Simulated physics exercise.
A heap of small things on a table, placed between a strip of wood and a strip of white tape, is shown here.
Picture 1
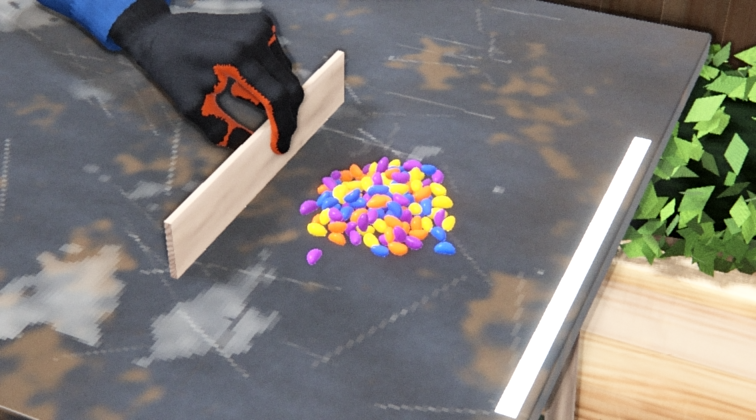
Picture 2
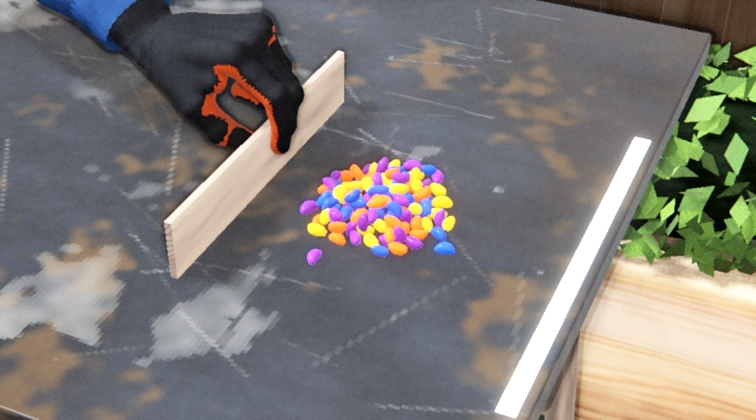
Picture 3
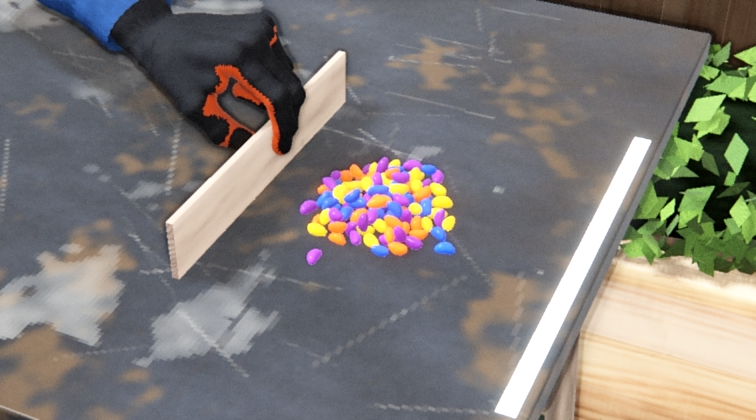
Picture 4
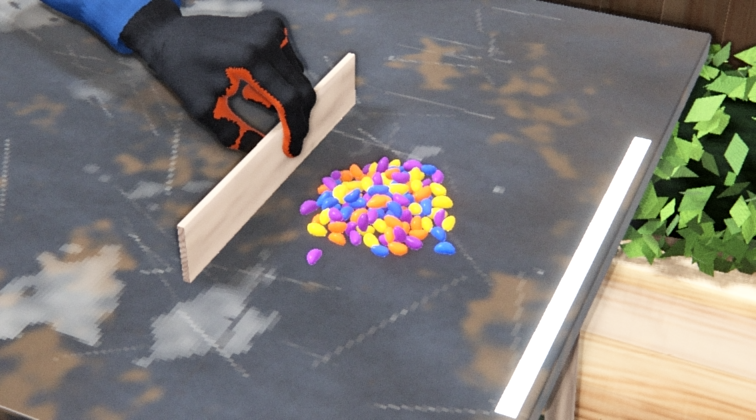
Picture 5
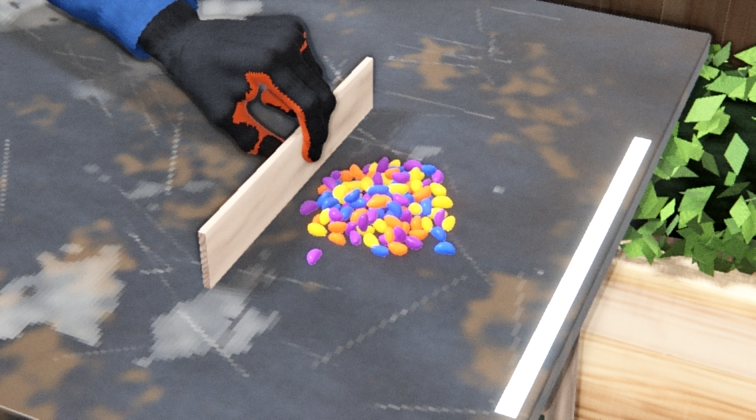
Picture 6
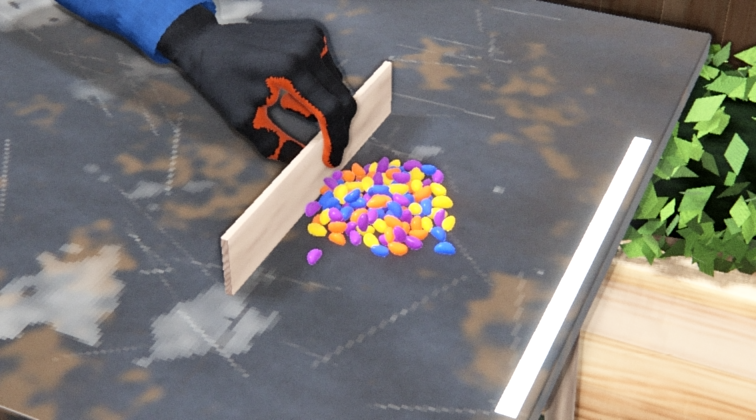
On a dark, worn tabletop, a black-gloved hand holds a strip of wood upright and still, left of a heap of colourful jelly beans, with white tape near the right edge. The hand then slides the strip rightward, closing the gap to the heap, while the beans stay in place.
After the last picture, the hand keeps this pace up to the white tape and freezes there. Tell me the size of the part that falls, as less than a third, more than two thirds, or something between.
The part left behind sits below a third.
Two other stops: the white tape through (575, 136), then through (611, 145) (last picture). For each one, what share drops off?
First close to 20 percent, then close to 70 percent.
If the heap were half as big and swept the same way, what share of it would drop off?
Something like 100 pieces in every hundred.
Soon after the last picture, strip of wood still moving, near (455, 175); heap all on the table, its front near (550, 255).
A little later, strip of wood stopped at the white tape; heap most over the edge.
Later still, strip of wood stopped at the white tape; heap all over the edge.
At rest, strip of wood stopped at the white tape; heap all over the edge.
